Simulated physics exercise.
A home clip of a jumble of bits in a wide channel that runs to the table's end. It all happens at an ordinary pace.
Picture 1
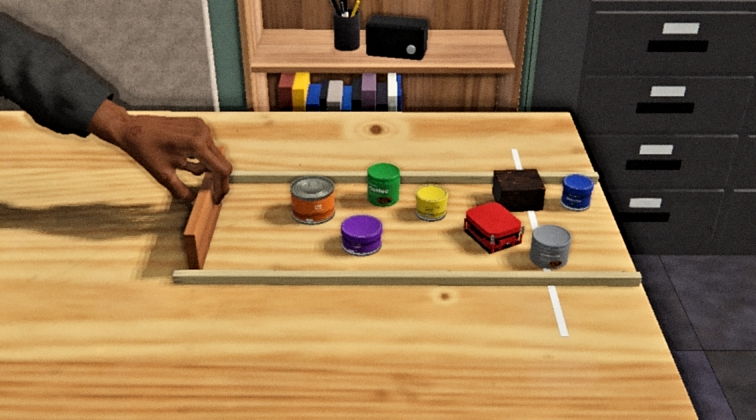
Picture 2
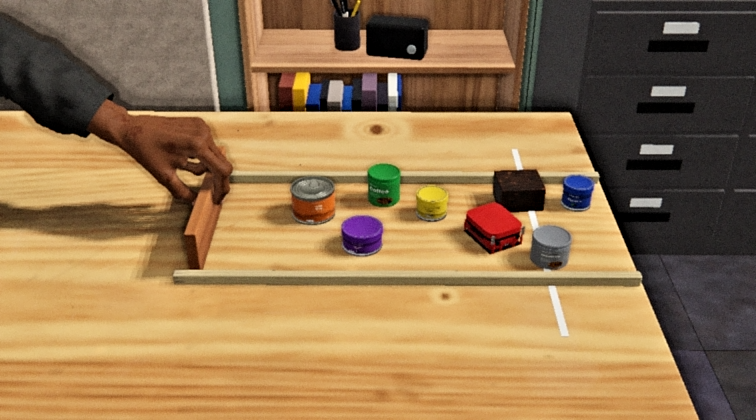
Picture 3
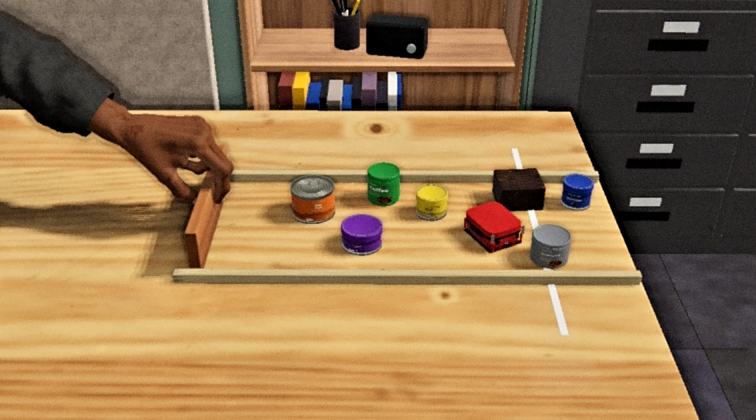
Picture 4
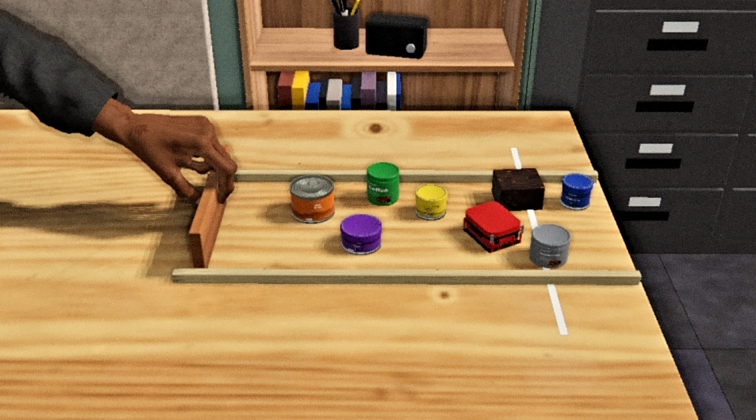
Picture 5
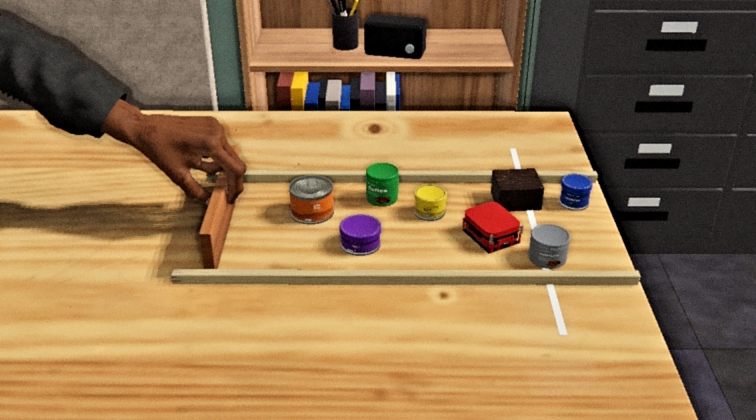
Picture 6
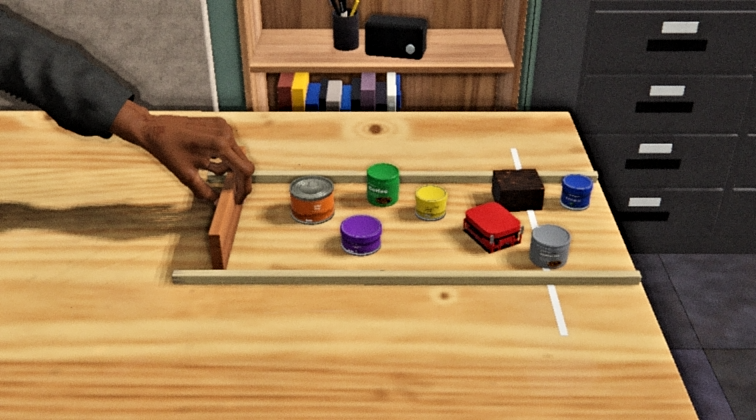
On a light wooden tabletop, between two low rails, a hand holds a small upright board at the left of a scattering of colourful tubs, a red case and a black block. The hand rests almost still, then slides the board slightly right, while the objects stay in place.
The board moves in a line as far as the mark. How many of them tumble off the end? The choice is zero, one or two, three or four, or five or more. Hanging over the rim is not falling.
Here the number that fall off is one or two.
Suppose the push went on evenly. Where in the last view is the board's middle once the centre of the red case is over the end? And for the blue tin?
Near (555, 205) and (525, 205).
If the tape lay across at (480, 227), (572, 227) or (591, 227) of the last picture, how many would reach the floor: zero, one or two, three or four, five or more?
The falls would be zero; three to four; 3 or 4.
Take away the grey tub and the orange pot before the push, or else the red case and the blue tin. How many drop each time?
It would be 1 and 0.
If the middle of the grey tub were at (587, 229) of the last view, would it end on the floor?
Then it drops off.
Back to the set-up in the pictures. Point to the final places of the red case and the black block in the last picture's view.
The red case stops around (601, 236); the black block around (579, 188).
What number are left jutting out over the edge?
Overhanging: 0.
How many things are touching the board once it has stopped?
In contact: 4.
Early on, none off yet; blue tin at rest near (576, 193); grey tub at rest near (550, 247); black block at rest near (518, 190).
A while later, none off yet; blue tin travelled a little near (591, 192); grey tub travelled a little near (558, 254); black block travelled about its own width near (553, 188).
Finally, the number that fall off is one or two; lost, blue tin.
